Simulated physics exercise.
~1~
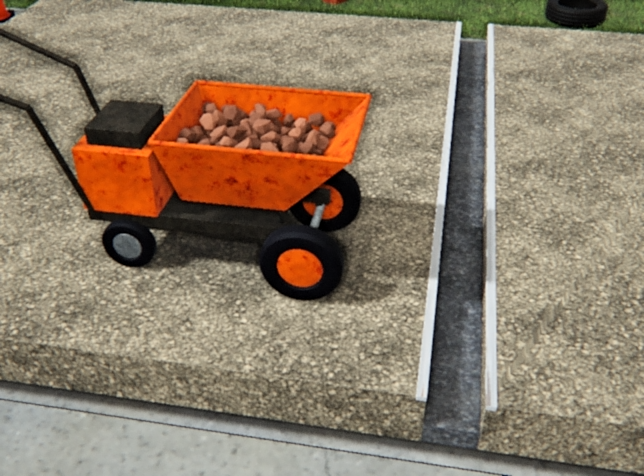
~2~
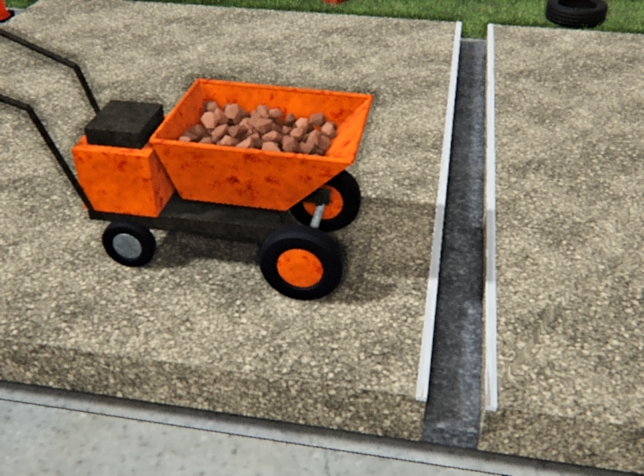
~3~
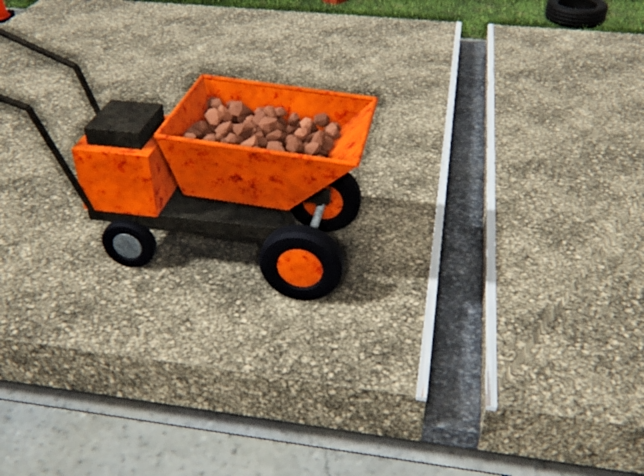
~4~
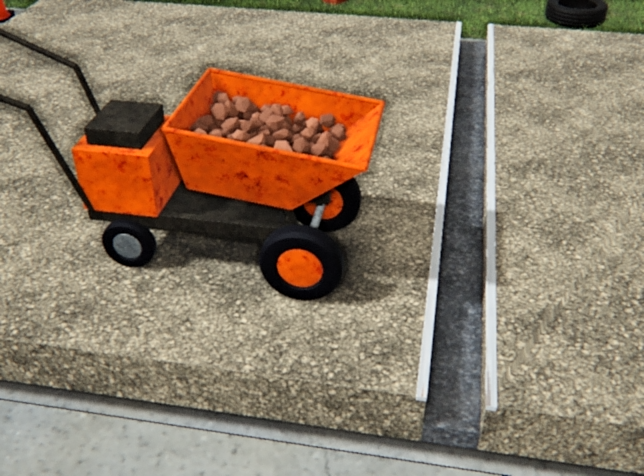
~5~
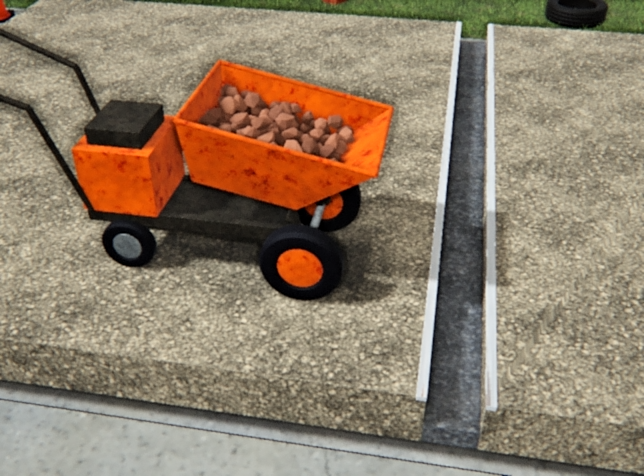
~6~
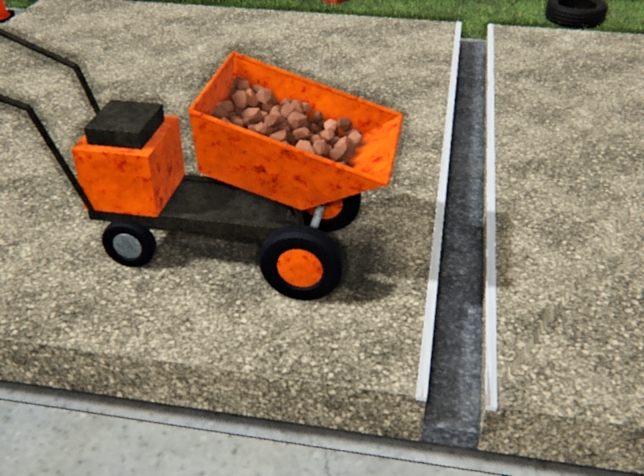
An orange powered barrow full of reddish-brown rubble stood still on gravelly ground near a narrow trench, then its skip slowly tilted forward to the right, the back end rising clear of the dark base.
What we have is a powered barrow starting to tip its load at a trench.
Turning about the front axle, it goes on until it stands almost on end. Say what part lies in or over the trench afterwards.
More in than out.
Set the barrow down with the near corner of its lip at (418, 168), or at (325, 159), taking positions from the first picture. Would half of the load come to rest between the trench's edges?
The lesser portion first, the greater portion second.
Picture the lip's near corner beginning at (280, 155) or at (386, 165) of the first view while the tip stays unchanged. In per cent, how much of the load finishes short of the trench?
Roughly 40 percent first, then roughly 0 percent.
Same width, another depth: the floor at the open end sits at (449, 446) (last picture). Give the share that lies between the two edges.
It comes out near 90 percent.
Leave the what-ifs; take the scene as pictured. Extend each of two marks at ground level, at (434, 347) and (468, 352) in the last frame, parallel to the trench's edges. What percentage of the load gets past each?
Close to 90 per cent, then close to 40 per cent.
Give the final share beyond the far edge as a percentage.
Share: Near 15 %.
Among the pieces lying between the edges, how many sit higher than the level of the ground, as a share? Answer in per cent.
25 %, roughly.
Just after the last frame, skip tipped steeply; every one in the skip.
A moment on, skip tipped right over; roughly two thirds in the skip; roughly a quarter in or heaped over the trench; just a few beyond it; just a few falling.
Further on, skip tipped right over; about a tenth in the skip; the larger part in or heaped over the trench; about a tenth beyond it.
When it is over, skip tipped right over; about a tenth in the skip; the larger part in or heaped over the trench; about a tenth beyond it.
